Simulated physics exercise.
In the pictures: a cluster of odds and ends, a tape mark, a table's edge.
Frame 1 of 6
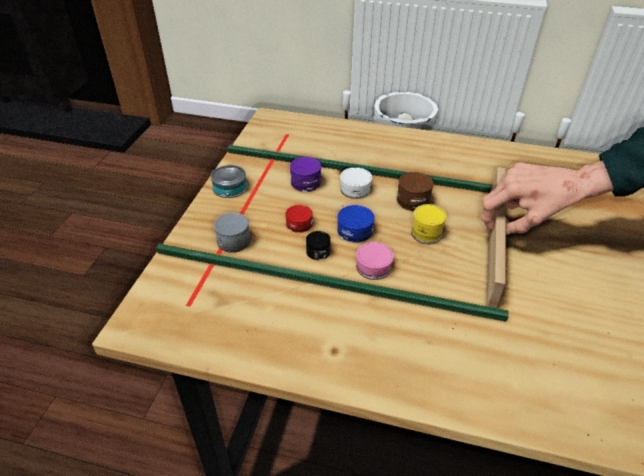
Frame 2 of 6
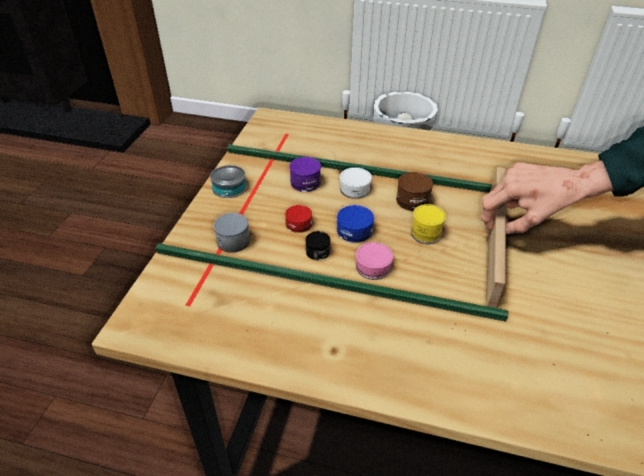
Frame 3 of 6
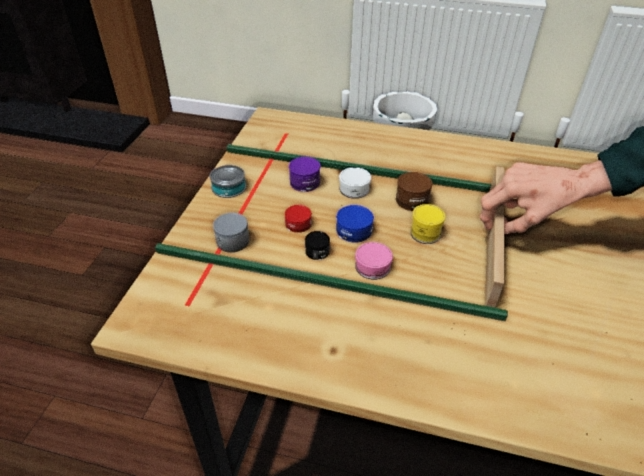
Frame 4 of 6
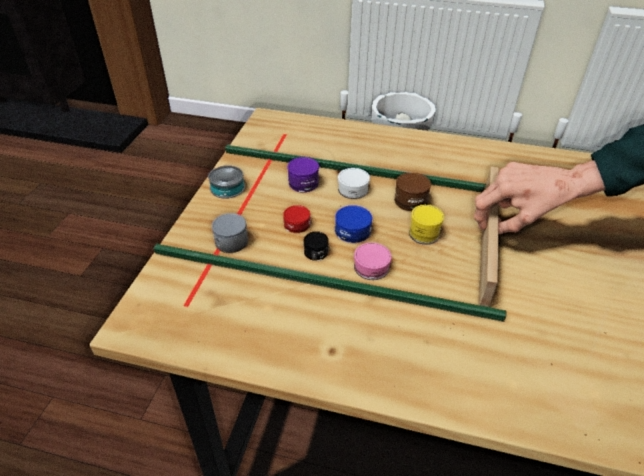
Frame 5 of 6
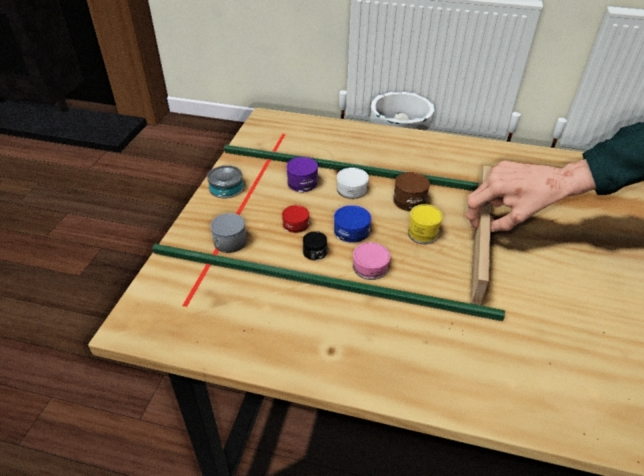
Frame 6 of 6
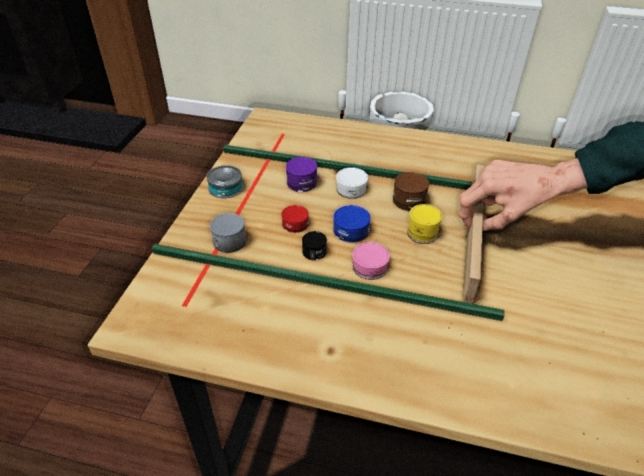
On a wooden table, small colourful pots sat between two green rods near a red line, while a hand slid a wooden board slightly left towards them, and the pots stayed where they were.
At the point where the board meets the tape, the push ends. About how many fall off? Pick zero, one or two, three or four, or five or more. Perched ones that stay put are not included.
One or two fall off.
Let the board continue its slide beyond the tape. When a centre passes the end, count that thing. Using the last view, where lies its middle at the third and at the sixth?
The middle is at about (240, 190), later at about (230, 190).
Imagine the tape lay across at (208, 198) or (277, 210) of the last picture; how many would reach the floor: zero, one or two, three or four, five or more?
Taken in order, that's 5 or more and then not one down.
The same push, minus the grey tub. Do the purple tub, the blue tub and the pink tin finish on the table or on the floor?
So: The purple tub goes down, the blue tub does not drop, the pink tin does not drop.
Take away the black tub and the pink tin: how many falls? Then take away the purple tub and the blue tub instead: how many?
Falls come to 1 the first time and 0 the other time.
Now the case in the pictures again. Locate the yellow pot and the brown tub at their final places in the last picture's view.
I'd say approximately (231, 190) and then (243, 165).
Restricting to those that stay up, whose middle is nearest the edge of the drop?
The turquoise pot.
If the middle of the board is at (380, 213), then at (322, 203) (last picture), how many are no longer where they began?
The first number is 5, the next one 8.
Early on, none off yet; turquoise pot at rest near (225, 182); grey tub at rest near (229, 233); purple tub at rest near (302, 175).
A while later, none off yet; turquoise pot at rest near (225, 182); grey tub at rest near (227, 233); purple tub travelled about its own width near (255, 167).
Finally, the number that fall off is one or two; lost, purple tub and grey tub.
